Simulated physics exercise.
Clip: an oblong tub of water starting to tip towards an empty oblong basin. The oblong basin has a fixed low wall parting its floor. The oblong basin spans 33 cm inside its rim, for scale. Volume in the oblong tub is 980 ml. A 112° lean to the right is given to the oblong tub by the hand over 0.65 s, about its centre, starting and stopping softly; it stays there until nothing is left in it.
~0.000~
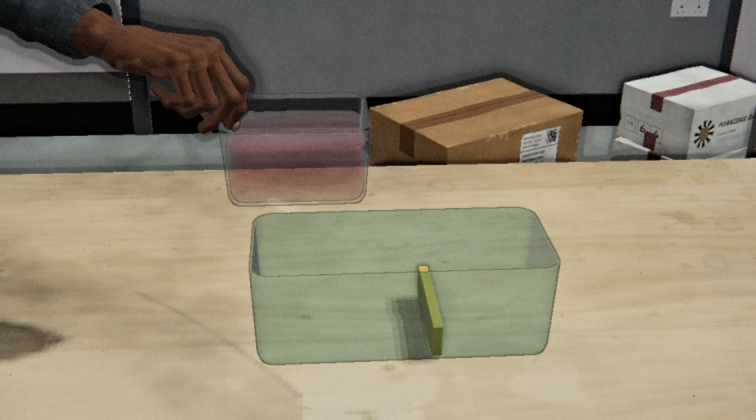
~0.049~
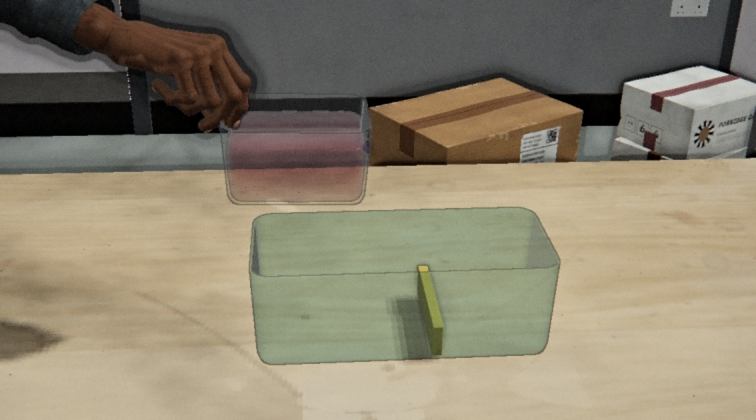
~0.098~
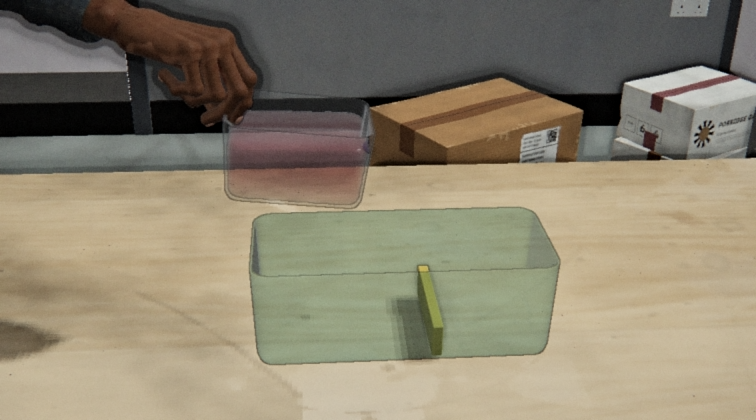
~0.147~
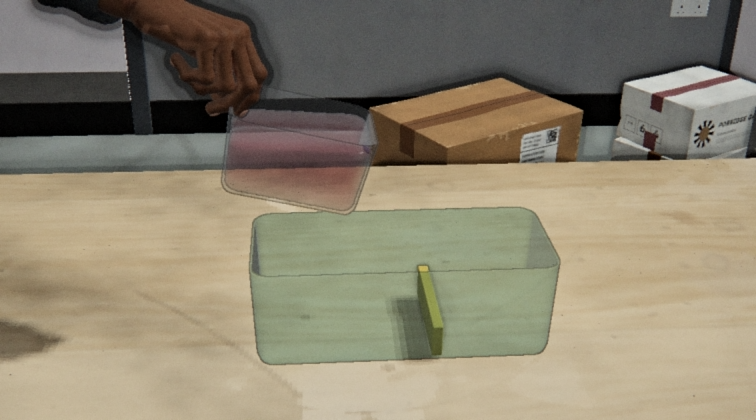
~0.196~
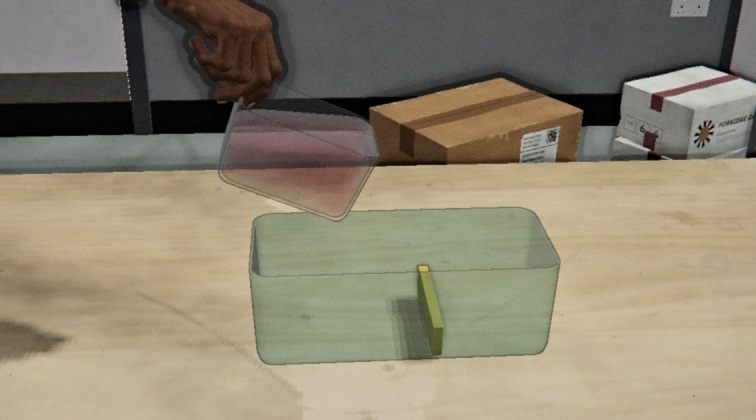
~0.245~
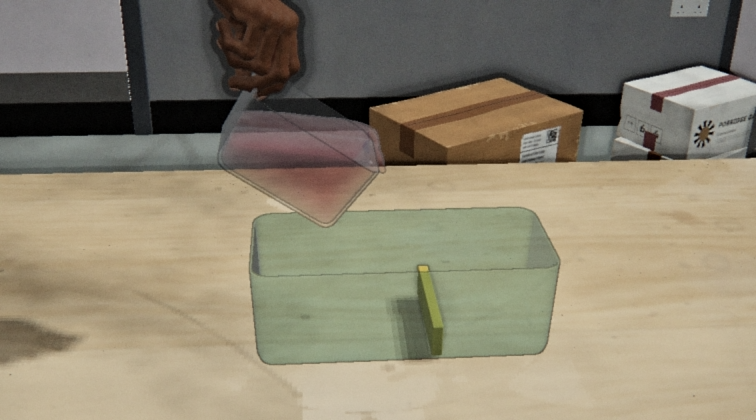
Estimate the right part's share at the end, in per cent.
Roughly 30 per cent is in the right part.
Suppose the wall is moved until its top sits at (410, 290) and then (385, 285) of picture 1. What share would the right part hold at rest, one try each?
The first gives near 40 per cent and the second near 65 per cent.
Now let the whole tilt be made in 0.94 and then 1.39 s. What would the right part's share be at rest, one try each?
The first try gives 35 percent and the second 45 percent.
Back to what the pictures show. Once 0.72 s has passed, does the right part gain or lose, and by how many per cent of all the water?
The share ends bigger than before, by about 6 %.
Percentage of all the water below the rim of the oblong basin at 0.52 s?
About 50%.
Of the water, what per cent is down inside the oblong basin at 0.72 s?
88 %, more or less.
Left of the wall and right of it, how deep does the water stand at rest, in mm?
Final reading - left some 22 mm, right some 18 mm.
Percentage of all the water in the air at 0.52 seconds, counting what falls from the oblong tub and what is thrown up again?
About 30 per cent.
After 0.52 s the tilt is 101° and 19 per cent is still to pour, 35 is left of the wall and 16 right of it.
After 0.72 s the tilt is 112° and 2 per cent is still to pour, 64 is left of the wall and 24 right of it.
After 0.92 s the tilt is 112° and 0 per cent is still to pour, 61 is left of the wall and 30 right of it.
After 1.15 s the tilt is 112° and 0 per cent is still to pour, 62 is left of the wall and 30 right of it.
In the end 62 per cent lies left of the wall, 30 right of it and 8 outside.
